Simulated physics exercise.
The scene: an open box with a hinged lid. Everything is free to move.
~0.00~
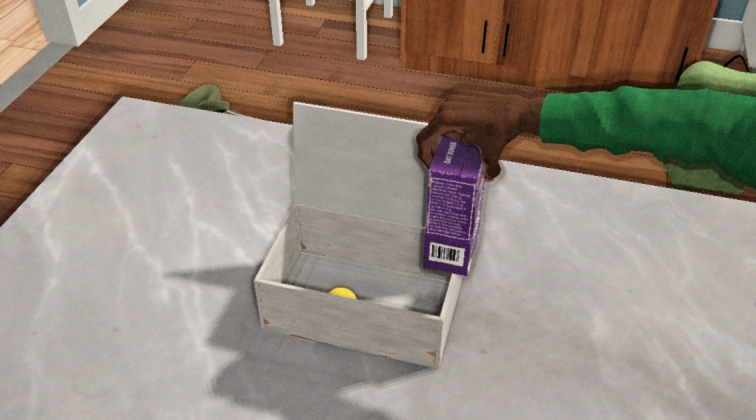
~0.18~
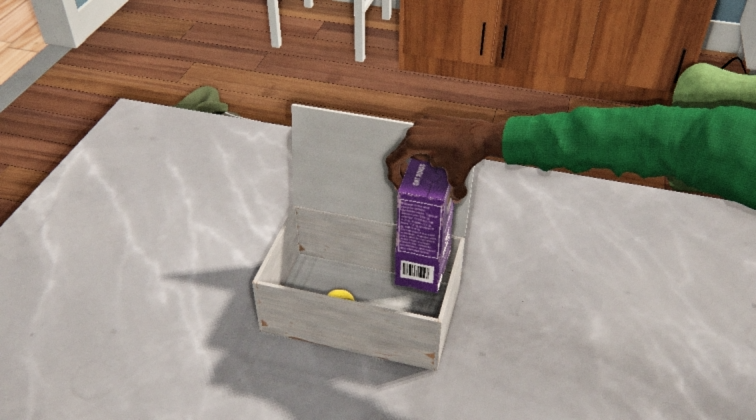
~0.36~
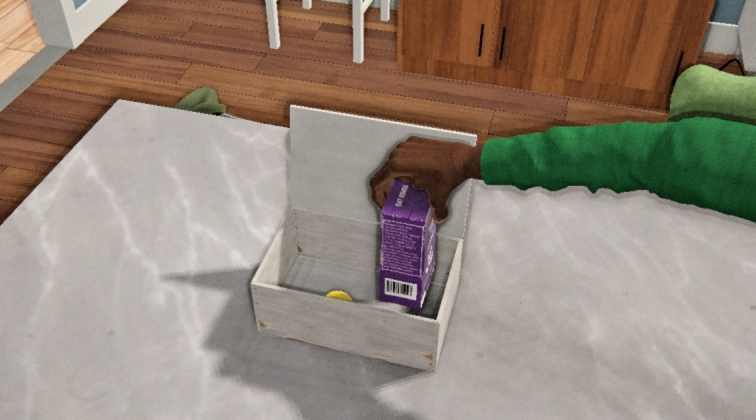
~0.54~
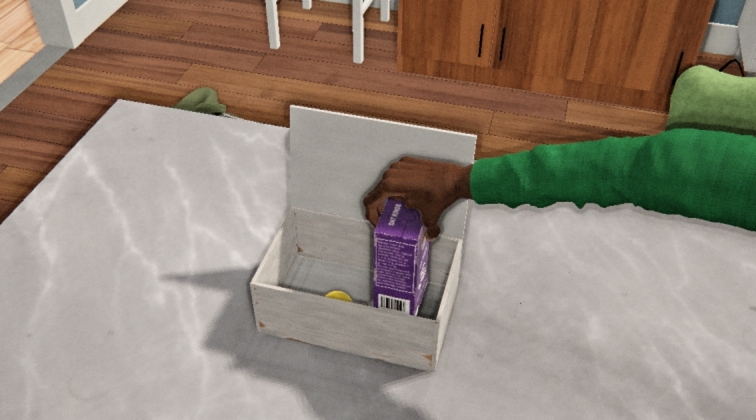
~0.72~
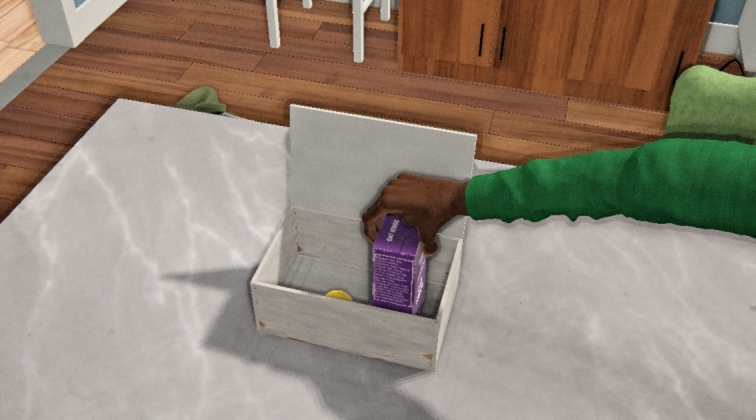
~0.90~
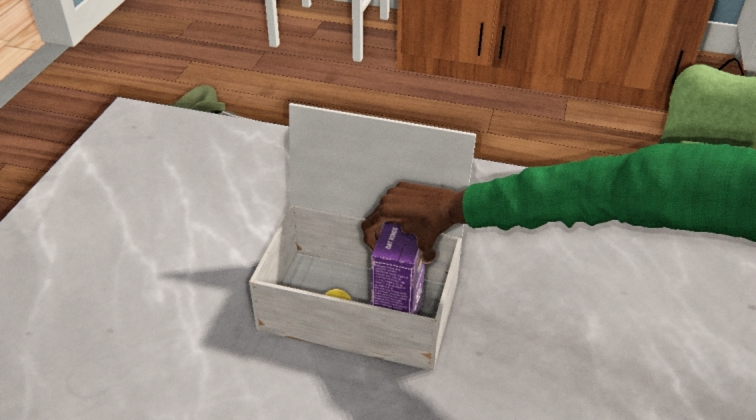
The footage shows a hand in a green sleeve holding a purple carton above an open box with a hinged lid, moving it left and then lowering it inside, beside a small yellow object.
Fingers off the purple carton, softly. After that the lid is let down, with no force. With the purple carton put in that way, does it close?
The lid stays ajar.
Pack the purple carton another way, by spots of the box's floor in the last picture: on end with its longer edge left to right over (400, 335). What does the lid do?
Then it is held up.
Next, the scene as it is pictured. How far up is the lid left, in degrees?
About 45°.
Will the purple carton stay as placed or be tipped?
It stays as placed.
After 2.10 s, lid starting down.
After 2.40 s, lid 66° above the rim.
After 3.50 s, lid 48° above the rim.
At rest (6.5 s), lid 45° above the rim; both in place. Seen from the same camera at the end, purple carton near (396, 289).
